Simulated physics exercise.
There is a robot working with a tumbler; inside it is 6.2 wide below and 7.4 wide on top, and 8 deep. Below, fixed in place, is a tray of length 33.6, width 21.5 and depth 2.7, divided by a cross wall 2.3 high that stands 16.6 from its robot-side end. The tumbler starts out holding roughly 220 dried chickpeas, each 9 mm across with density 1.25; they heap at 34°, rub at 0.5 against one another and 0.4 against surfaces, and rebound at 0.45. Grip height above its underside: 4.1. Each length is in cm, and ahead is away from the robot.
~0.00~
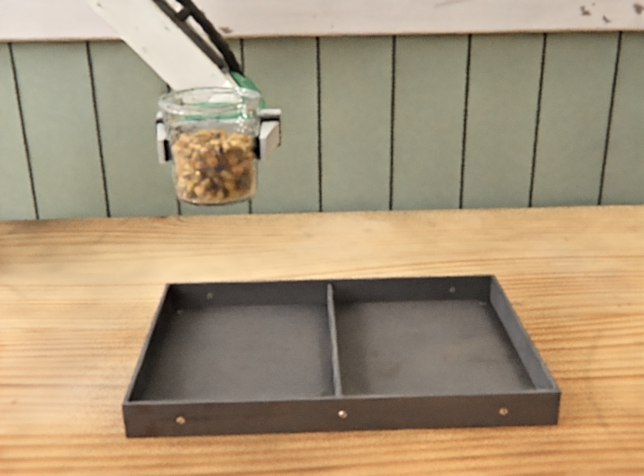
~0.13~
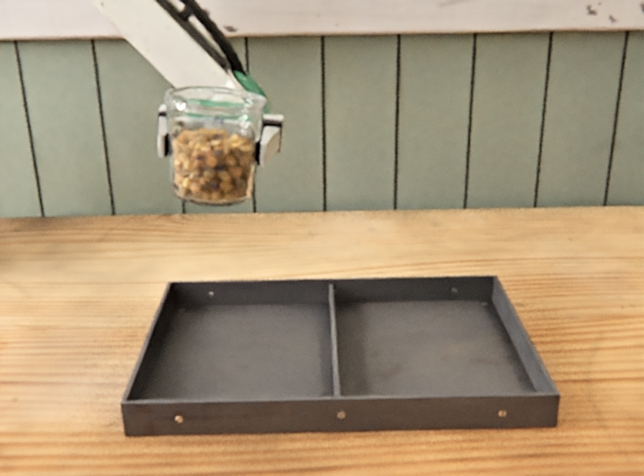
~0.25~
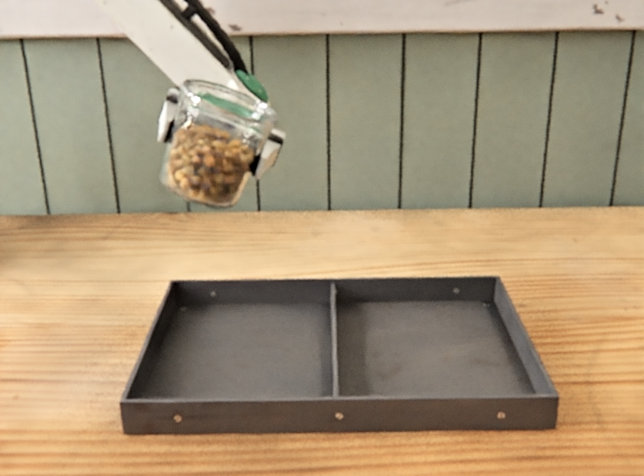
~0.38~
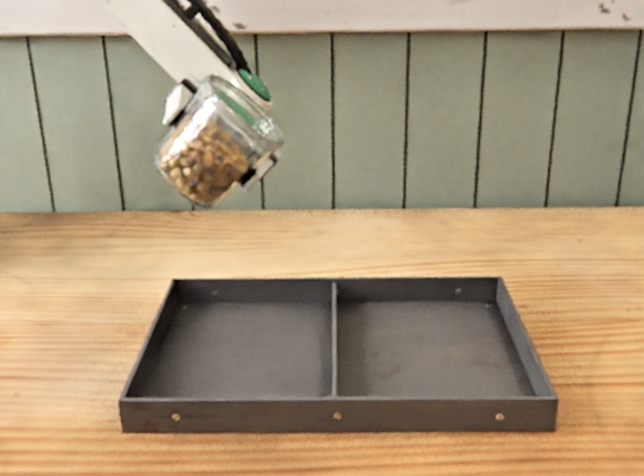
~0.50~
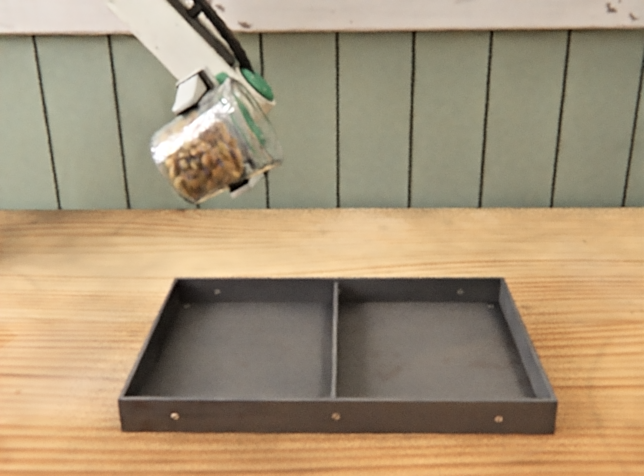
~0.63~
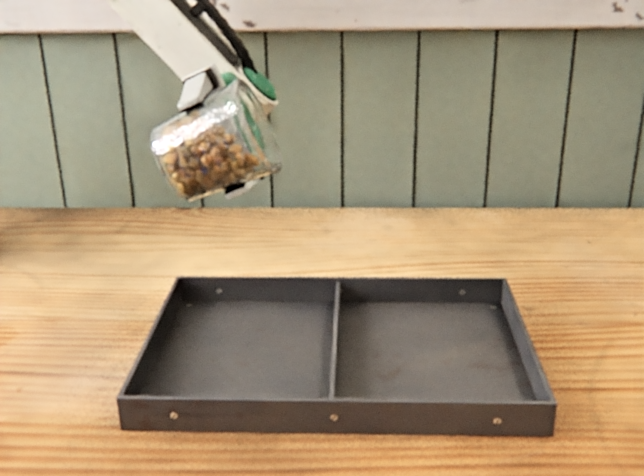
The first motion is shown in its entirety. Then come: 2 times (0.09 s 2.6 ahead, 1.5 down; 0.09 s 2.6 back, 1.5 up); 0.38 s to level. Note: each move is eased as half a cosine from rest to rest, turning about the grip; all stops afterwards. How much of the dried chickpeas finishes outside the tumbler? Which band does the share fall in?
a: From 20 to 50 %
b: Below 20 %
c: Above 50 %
Option b: Below 20 %.
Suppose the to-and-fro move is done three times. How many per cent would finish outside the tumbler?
Roughly 15 in a hundred.
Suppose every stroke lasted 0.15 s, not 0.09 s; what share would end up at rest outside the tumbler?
Then roughly 0 percent.
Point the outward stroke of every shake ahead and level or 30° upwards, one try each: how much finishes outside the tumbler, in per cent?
It comes to around 35 per cent on the first try and around 45 per cent on the second.
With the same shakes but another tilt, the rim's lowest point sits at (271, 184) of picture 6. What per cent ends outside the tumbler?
That comes to some 60 percent.
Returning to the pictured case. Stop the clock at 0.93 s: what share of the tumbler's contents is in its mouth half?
I'd guess about 45 percent of it.
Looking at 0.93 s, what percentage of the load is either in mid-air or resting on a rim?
Roughly 5 per cent.
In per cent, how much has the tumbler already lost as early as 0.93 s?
About 5 per cent so far.
After 0.93 s, tilted 66° forward, highest piece 20 above the table; 209 in the tumbler, 1 in the far-side part, 10 in flight or on a rim.
After 1.22 s, tilted 22° forward, highest piece 23 above the table; 193 in the tumbler, 17 in the far-side part, 8 in the robot-side part, 2 in flight or on a rim.
After 1.57 s, level, highest piece 23 above the table; 193 in the tumbler, 18 in the far-side part, 9 in the robot-side part.
After 2.62 s, level, highest piece 23 above the table; 193 in the tumbler, 18 in the far-side part, 9 in the robot-side part.
In the end, 193 in the tumbler, 18 in the far-side part, 9 in the robot-side part. That is 12 % outside the tumbler.
